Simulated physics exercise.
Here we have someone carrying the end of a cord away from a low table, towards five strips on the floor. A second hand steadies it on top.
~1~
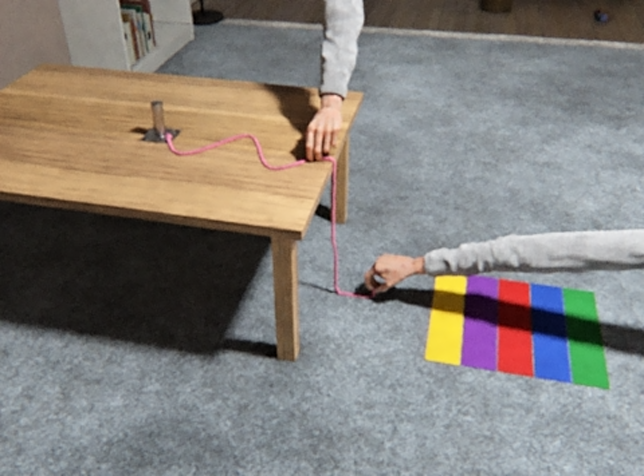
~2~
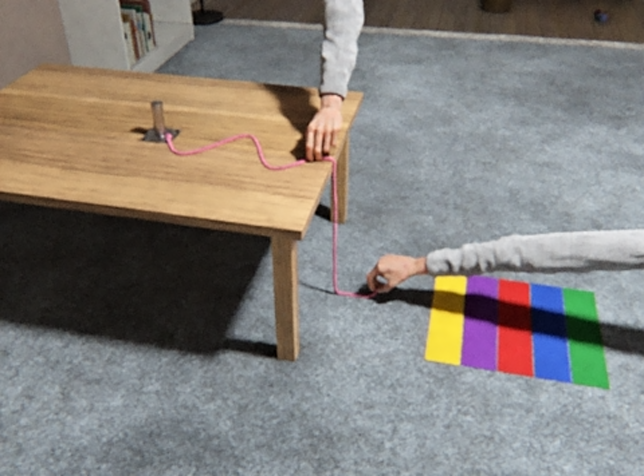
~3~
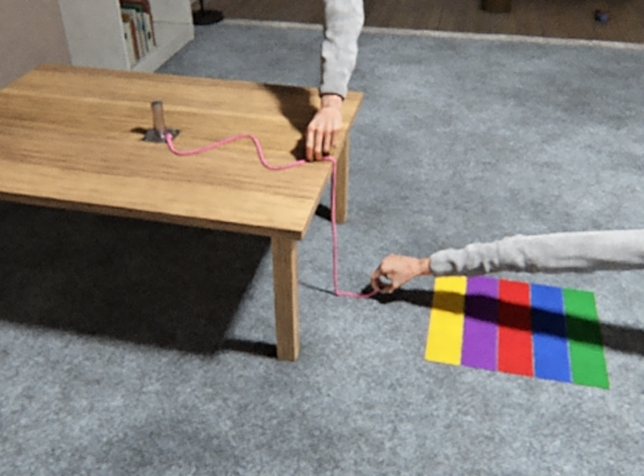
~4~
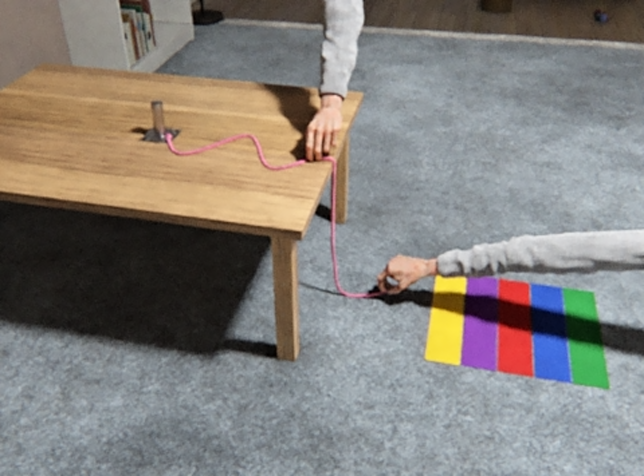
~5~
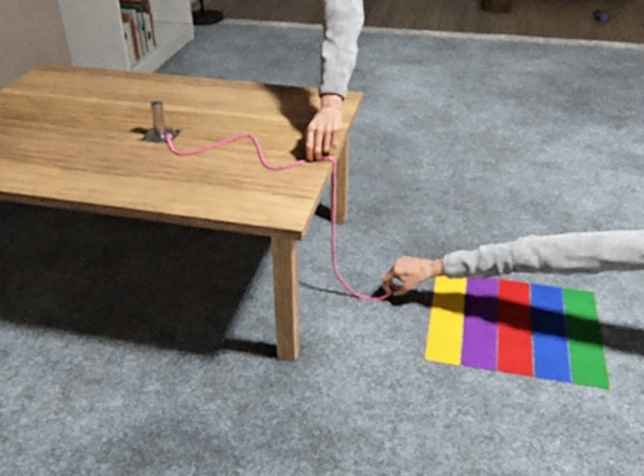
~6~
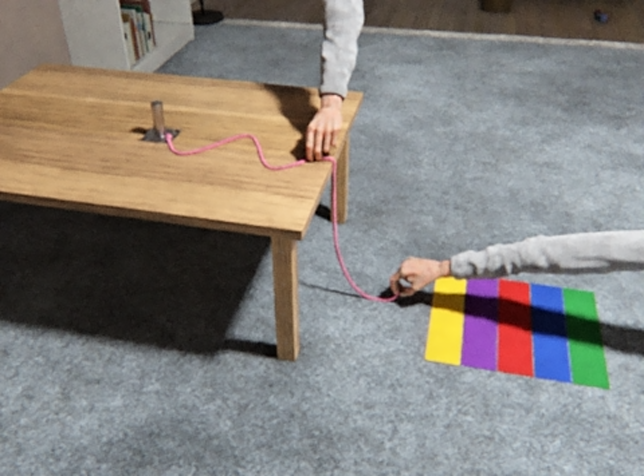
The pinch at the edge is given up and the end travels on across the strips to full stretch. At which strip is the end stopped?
The end stops over the green strip.
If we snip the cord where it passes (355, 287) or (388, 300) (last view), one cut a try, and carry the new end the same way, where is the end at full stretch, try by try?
About (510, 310) and (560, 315).
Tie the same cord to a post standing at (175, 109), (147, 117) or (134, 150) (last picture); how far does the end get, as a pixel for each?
The places are (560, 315), (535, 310) and (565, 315).
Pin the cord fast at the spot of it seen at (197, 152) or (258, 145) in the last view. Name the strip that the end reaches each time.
It would be blue; red.
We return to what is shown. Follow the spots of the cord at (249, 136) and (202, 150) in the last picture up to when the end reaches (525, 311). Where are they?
Near (280, 154) and (229, 145).
Soon after, end near (525, 311); over red.
After that, end near (561, 316); over blue.
At the stop, end near (582, 319); over green. It gets as far as the green strip.
